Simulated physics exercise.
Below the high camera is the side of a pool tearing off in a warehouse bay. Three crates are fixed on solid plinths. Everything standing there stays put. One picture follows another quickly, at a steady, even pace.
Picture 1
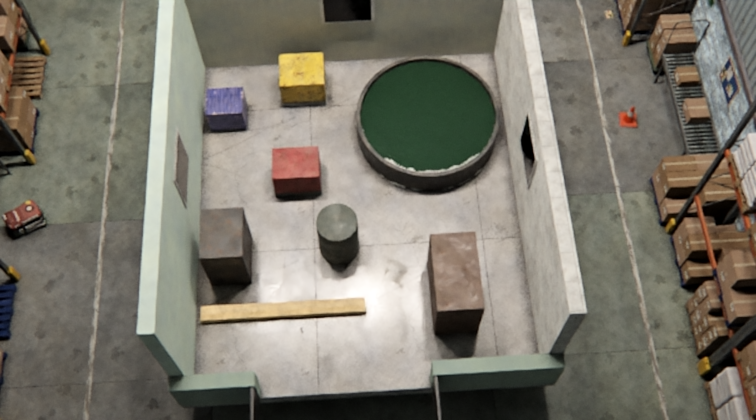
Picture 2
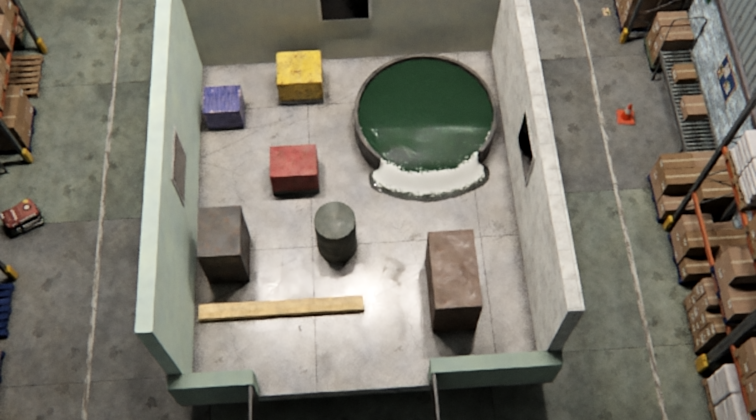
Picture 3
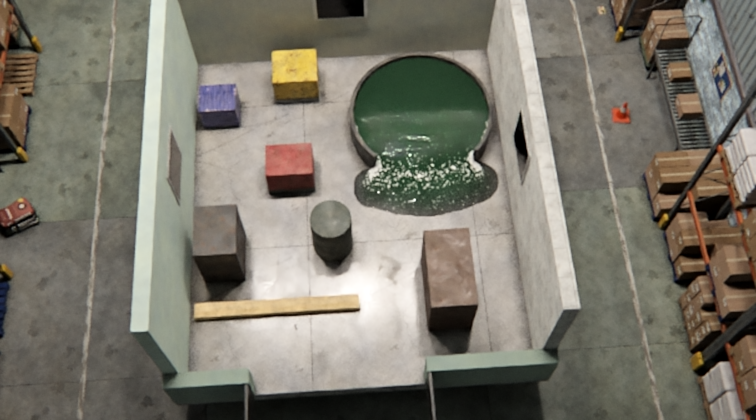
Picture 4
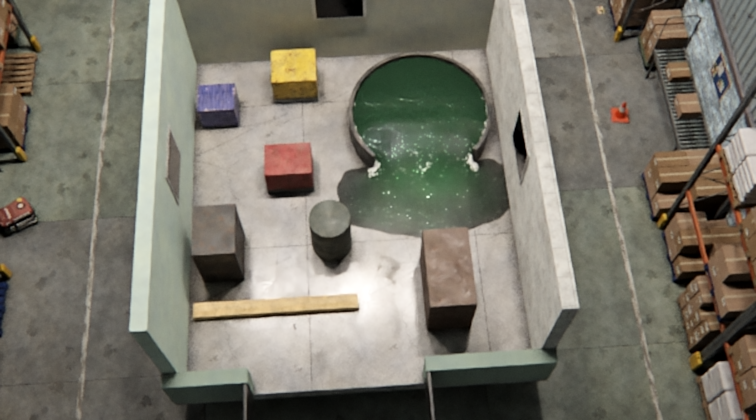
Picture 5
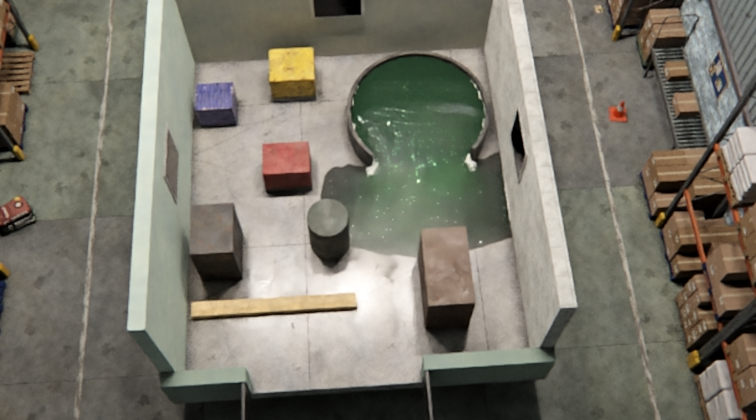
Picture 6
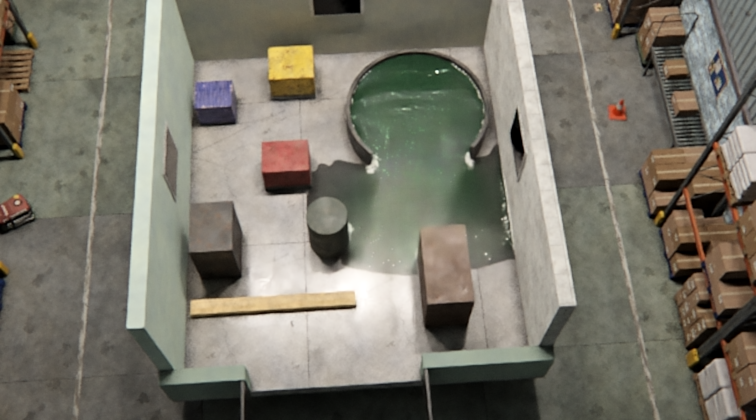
Green water bursting from the front side of a round pool, spreading across a walled warehouse floor around a dark cylinder and brown block.
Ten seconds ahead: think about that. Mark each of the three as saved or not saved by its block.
Red crate - saved; blue crate - not saved; yellow crate - saved.
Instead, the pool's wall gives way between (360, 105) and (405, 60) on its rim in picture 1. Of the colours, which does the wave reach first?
The yellow crate.
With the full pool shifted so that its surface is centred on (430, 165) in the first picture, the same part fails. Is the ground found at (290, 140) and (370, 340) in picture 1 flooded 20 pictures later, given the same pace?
The first is not reached, and then the second is wetted.
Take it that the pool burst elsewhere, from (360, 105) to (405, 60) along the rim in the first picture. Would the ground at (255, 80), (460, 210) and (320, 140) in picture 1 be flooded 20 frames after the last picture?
Well, the first one's sodden, the second's left untouched, and the third's sodden.
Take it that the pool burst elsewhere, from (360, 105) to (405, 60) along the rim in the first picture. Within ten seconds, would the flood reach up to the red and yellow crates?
The red crate is flooded, the yellow crate is flooded.
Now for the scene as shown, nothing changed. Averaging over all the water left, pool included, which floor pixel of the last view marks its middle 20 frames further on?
Centre of mass: Roughly (410, 214).
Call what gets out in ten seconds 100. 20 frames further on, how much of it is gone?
About 30 per cent.
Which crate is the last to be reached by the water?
The yellow one.
A moment on, water covers 30 % of the floor; the red crate water round its plinth, the blue crate not reached, the yellow crate not reached.
Next, water covers 45 % of the floor; the red crate water round its plinth, the blue crate not reached, the yellow crate not reached.
Then, water covers 55 % of the floor; the red crate water round its plinth, the blue crate not reached, the yellow crate not reached.
Later, water covers 75 % of the floor; the red crate water round its plinth, the blue crate water round its plinth, the yellow crate not reached.
In the end, water covers 95 % of the floor; the red crate stayed above the water, the blue crate was topped, the yellow crate stayed above the water.
